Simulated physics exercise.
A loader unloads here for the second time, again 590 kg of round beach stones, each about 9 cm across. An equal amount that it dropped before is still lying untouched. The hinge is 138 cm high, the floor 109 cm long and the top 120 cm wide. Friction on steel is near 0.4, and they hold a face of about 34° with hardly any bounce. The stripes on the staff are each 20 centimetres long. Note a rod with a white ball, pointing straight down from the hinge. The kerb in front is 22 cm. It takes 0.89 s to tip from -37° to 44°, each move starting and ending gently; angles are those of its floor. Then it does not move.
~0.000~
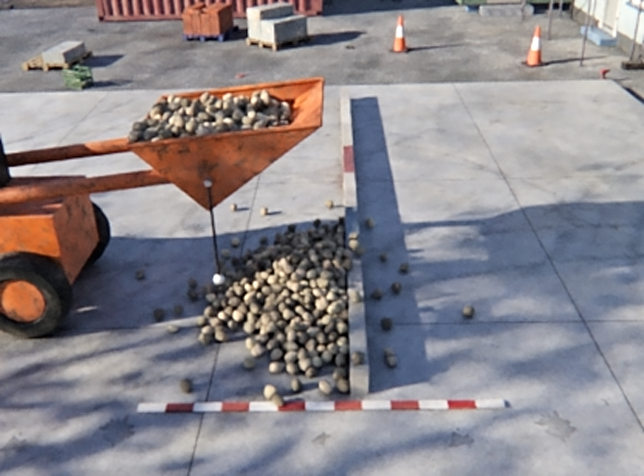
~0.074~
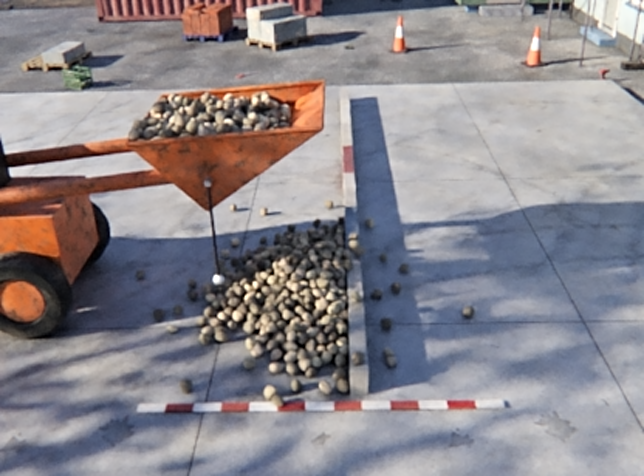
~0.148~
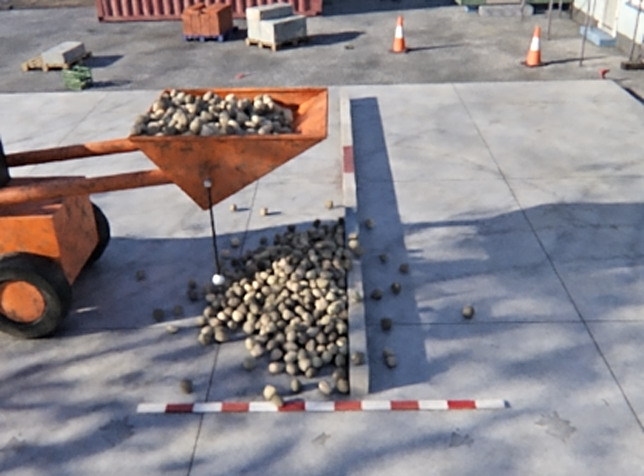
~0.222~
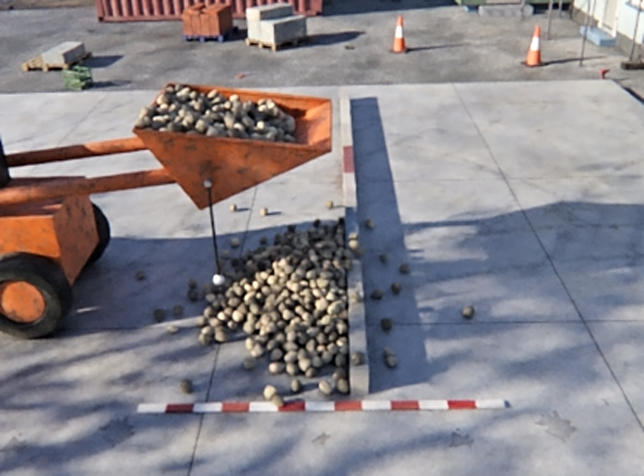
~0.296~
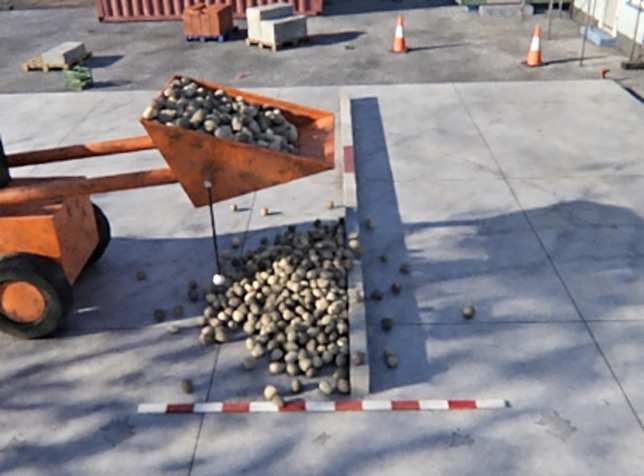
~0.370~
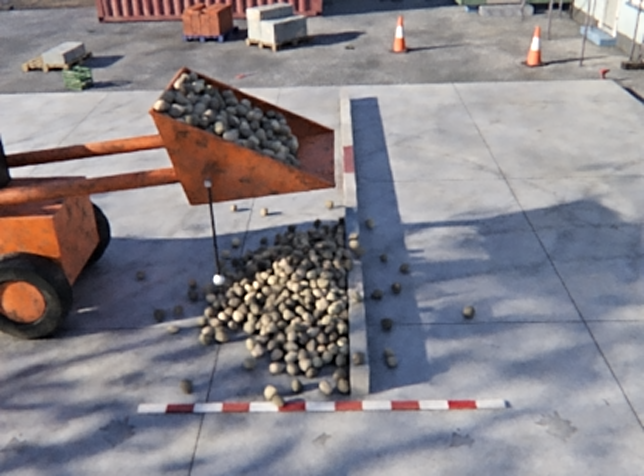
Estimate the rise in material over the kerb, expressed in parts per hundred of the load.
Close to 49 parts in a hundred.
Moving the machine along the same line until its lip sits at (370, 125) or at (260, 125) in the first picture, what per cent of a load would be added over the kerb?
The first would add some 90 per cent and the second some 10 per cent.
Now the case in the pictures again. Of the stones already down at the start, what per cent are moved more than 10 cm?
Roughly 10 per cent of them.
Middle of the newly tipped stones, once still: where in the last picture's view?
The middle lies near (355, 283) in the last picture.
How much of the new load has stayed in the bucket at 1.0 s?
About 65 percent.
After 0.7 s the floor is at 32°; in per cent of one load, 100 in the bucket, 98 on this side of the kerb, 2 over the kerb; the foremost stones are at (400, 304).
After 1.0 s the floor is at 44°; in per cent of one load, 63 in the bucket, 135 on this side of the kerb, 2 over the kerb; the foremost stones are at (400, 304).
After 1.3 s the floor is at 44°; in per cent of one load, 10 in the bucket, 164 on this side of the kerb, 26 over the kerb; the foremost stones are at (449, 291).
After 4.2 s the floor is at 44°; in per cent of one load, 0 in the bucket, 150 on this side of the kerb, 50 over the kerb; the foremost stones are at (585, 283). Net gain over the kerb, 49.
